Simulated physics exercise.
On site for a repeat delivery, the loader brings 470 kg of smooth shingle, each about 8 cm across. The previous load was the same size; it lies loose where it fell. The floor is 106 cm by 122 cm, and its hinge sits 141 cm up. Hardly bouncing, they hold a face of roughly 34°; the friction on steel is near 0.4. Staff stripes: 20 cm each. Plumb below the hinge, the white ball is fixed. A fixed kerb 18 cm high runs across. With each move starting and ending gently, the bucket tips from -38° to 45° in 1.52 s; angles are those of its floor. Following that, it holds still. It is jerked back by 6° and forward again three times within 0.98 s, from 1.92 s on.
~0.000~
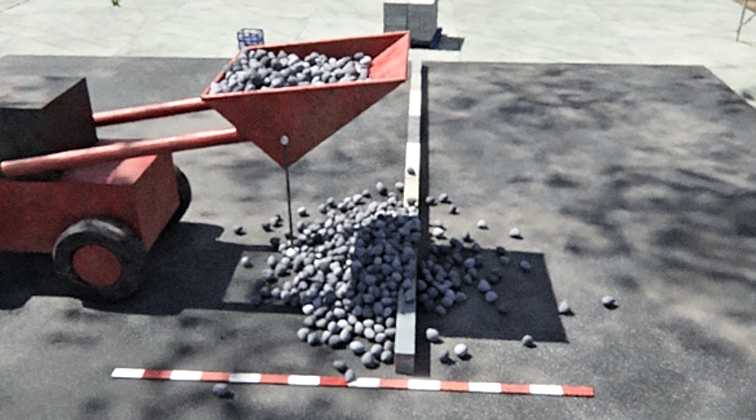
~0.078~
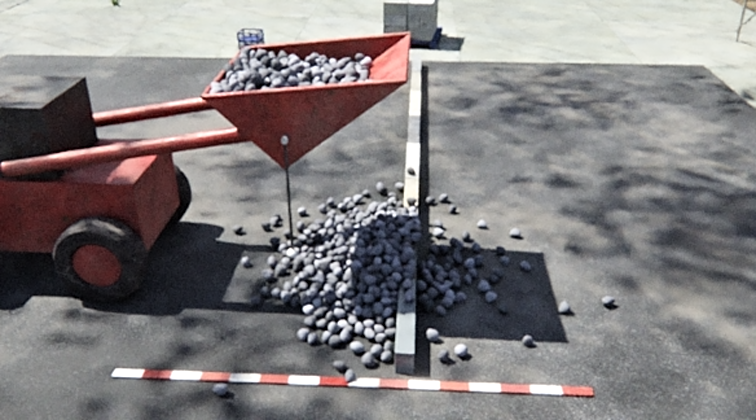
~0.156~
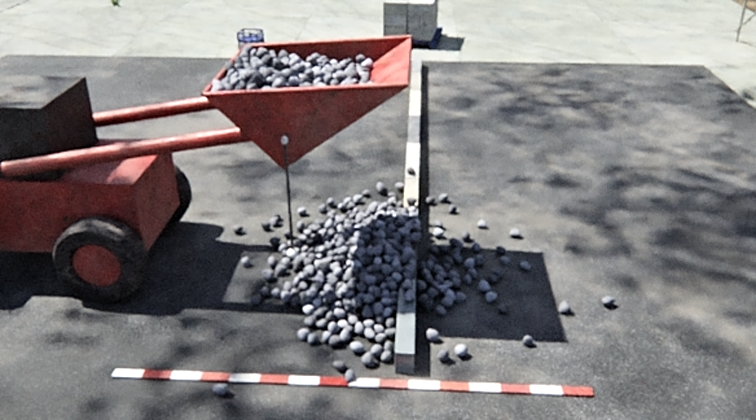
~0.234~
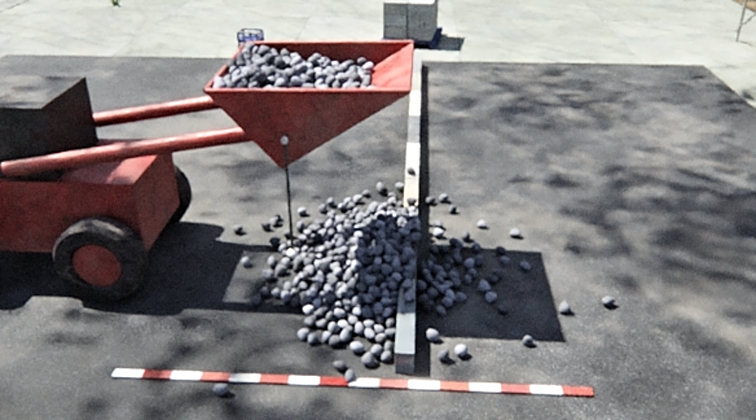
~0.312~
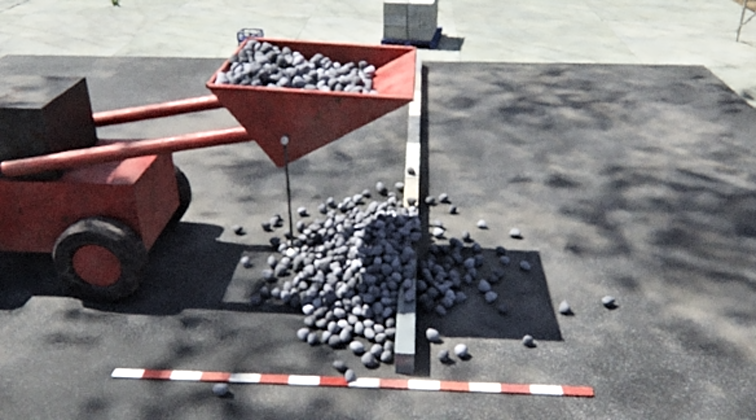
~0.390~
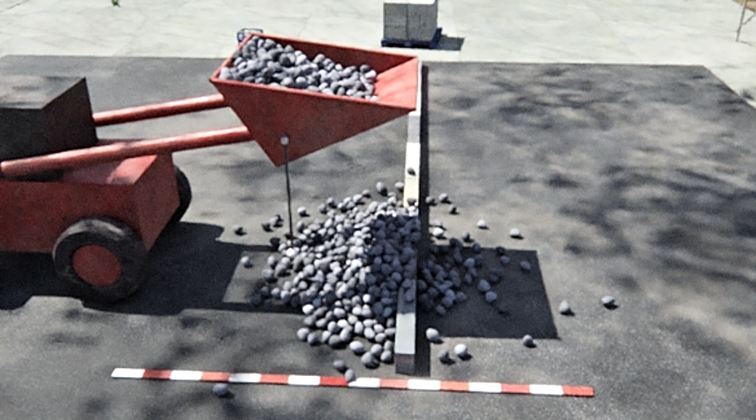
On dark tarmac, a red loader's raised bucket of grey stones slowly tilting downward at right, above a loose stone pile.
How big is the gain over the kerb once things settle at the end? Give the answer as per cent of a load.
The gain is about 84 per cent of a load.
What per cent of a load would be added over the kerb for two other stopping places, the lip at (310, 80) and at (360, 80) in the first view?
I'd expect near 0 per cent first and near 40 per cent next.
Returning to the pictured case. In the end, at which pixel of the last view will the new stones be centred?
In the last view, somewhere near (466, 261).
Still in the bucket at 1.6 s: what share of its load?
Roughly 25 per cent remains inside.
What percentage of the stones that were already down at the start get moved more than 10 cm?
Roughly 10 % of them.
After 1.1 s the floor is at 32°; in per cent of one load, 99 in the bucket, 91 on this side of the kerb, 10 over the kerb; the foremost stones are at (530, 281).
After 1.6 s the floor is at 45°; in per cent of one load, 26 in the bucket, 126 on this side of the kerb, 47 over the kerb; the foremost stones are at (529, 272).
After 3.3 s the floor is at 45°; in per cent of one load, 0 in the bucket, 106 on this side of the kerb, 93 over the kerb; the foremost stones are at (661, 273).
After 6.1 s the floor is at 45°; in per cent of one load, 0 in the bucket, 106 on this side of the kerb, 93 over the kerb; the foremost stones are at (661, 273). Net gain over the kerb, 84.
